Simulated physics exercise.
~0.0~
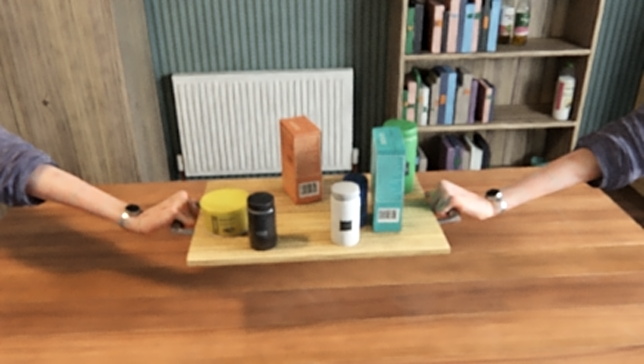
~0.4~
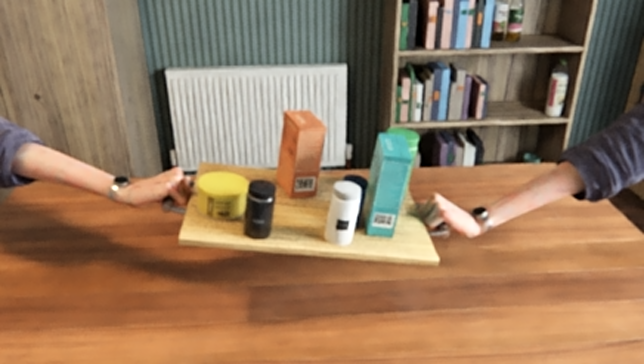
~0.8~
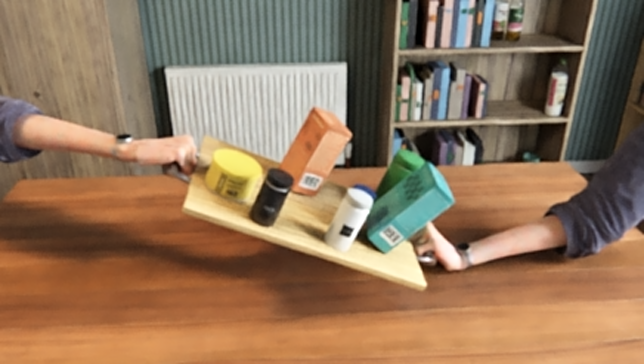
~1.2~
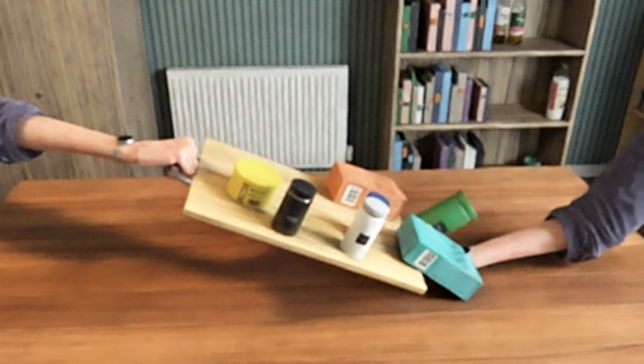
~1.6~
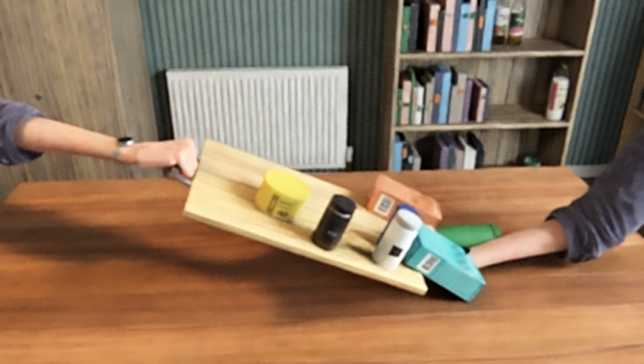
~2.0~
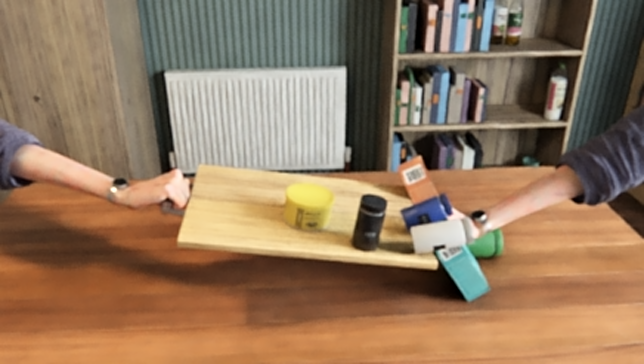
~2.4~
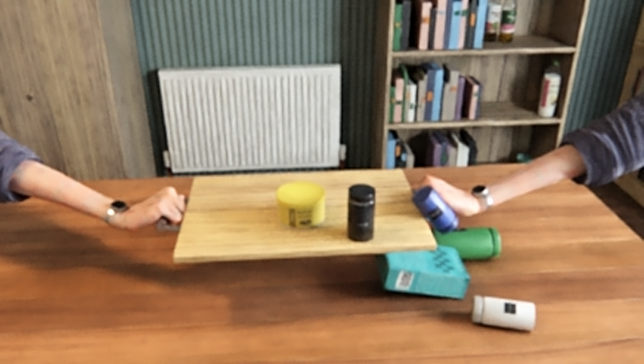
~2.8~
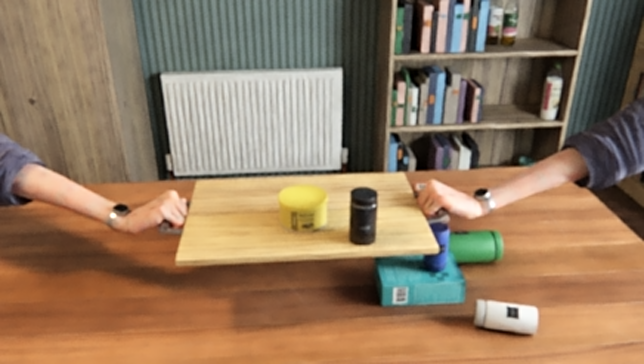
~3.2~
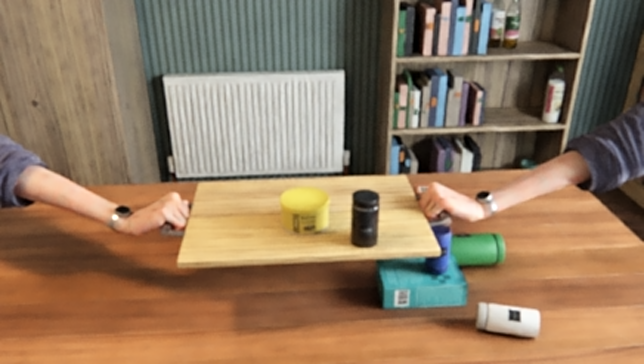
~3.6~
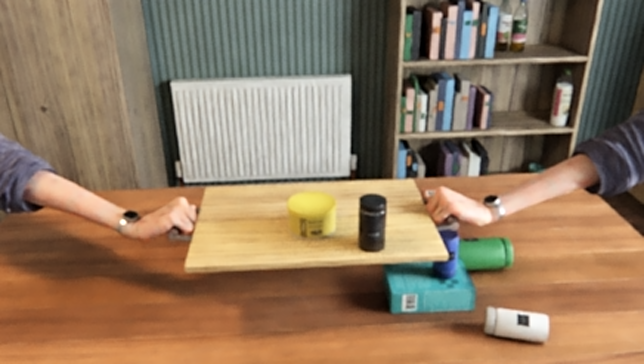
The video shows two hands tilting a loaded wooden tray down to the right, sending packets, a green jar and white and blue shakers off that side. The hands level the tray again, with the yellow tub and black shaker still standing on it, further right than before.
